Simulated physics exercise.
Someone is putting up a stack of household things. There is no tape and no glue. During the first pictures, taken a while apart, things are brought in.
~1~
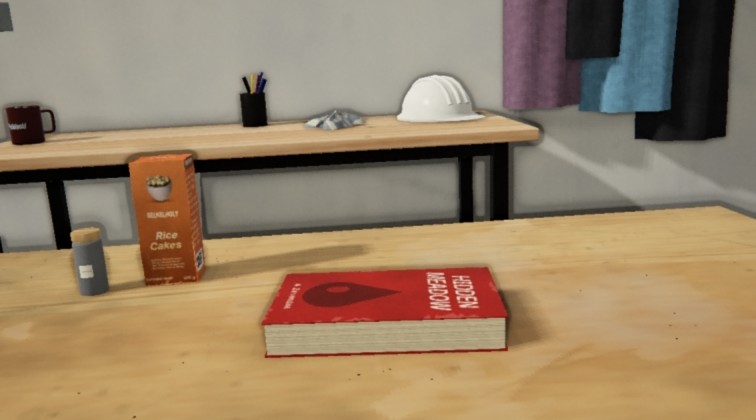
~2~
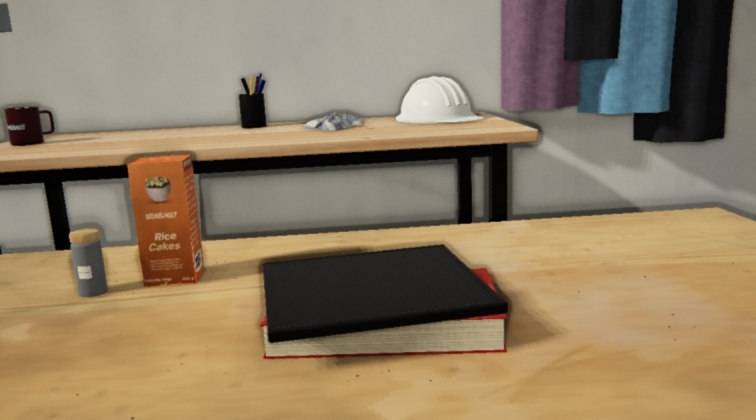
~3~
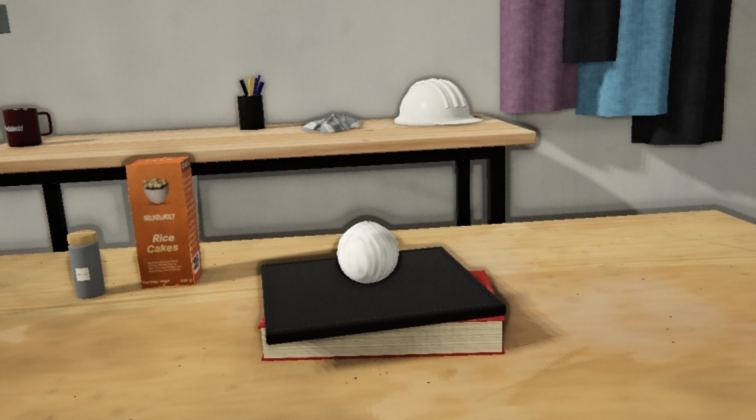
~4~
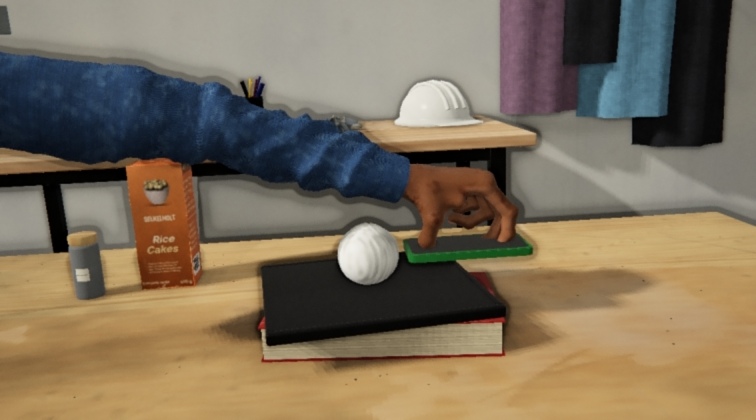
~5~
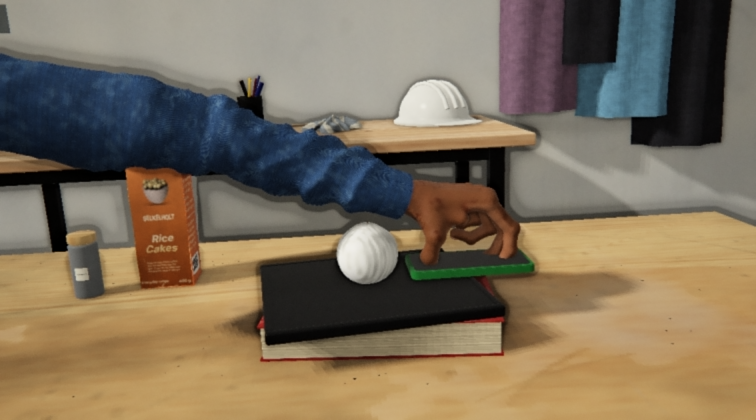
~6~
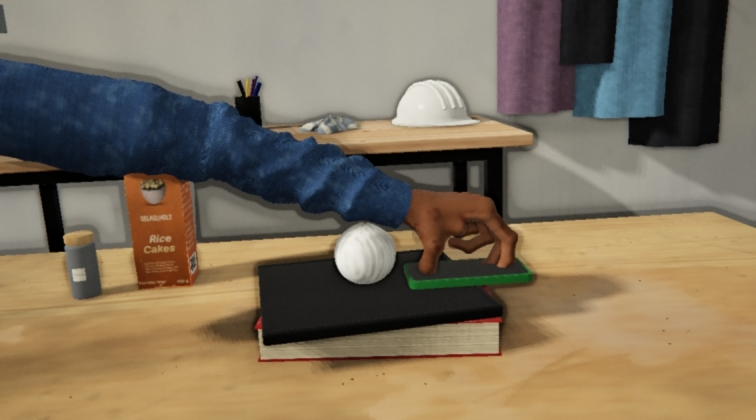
At first, a red book lies on a wooden table beside an orange carton and a grey shaker. A black tray appears on top of the book, then a round white onion on the tray. A hand reaches in from the left with a green phone, lowers it slightly onto the tray's right side, and keeps hold.
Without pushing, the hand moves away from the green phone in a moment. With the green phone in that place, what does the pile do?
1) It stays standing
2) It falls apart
(1) It stays standing.
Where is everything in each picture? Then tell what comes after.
In the first frame, the last thing is not in view yet; orange carton (169, 219).
In the second frame, the last thing is not in view yet.
In the third frame, the last thing is not in view yet; grey shaker (86, 264).
In the fourth frame, still above its spot; green phone (465, 246); black tray (370, 288).
In the fifth frame, still above its spot; green phone (468, 263); white onion (367, 253).
In the sixth frame, set down, still held; green phone (466, 272); orange carton (163, 223).
Then, 0.50 s past the last view, nothing moves.
Then, 1.30 s past the last view, green phone resting near (466, 273).
Finally, all 6 still in place. Final places as the last picture's camera would see them, green phone near (466, 273). The pile keeps its balance.
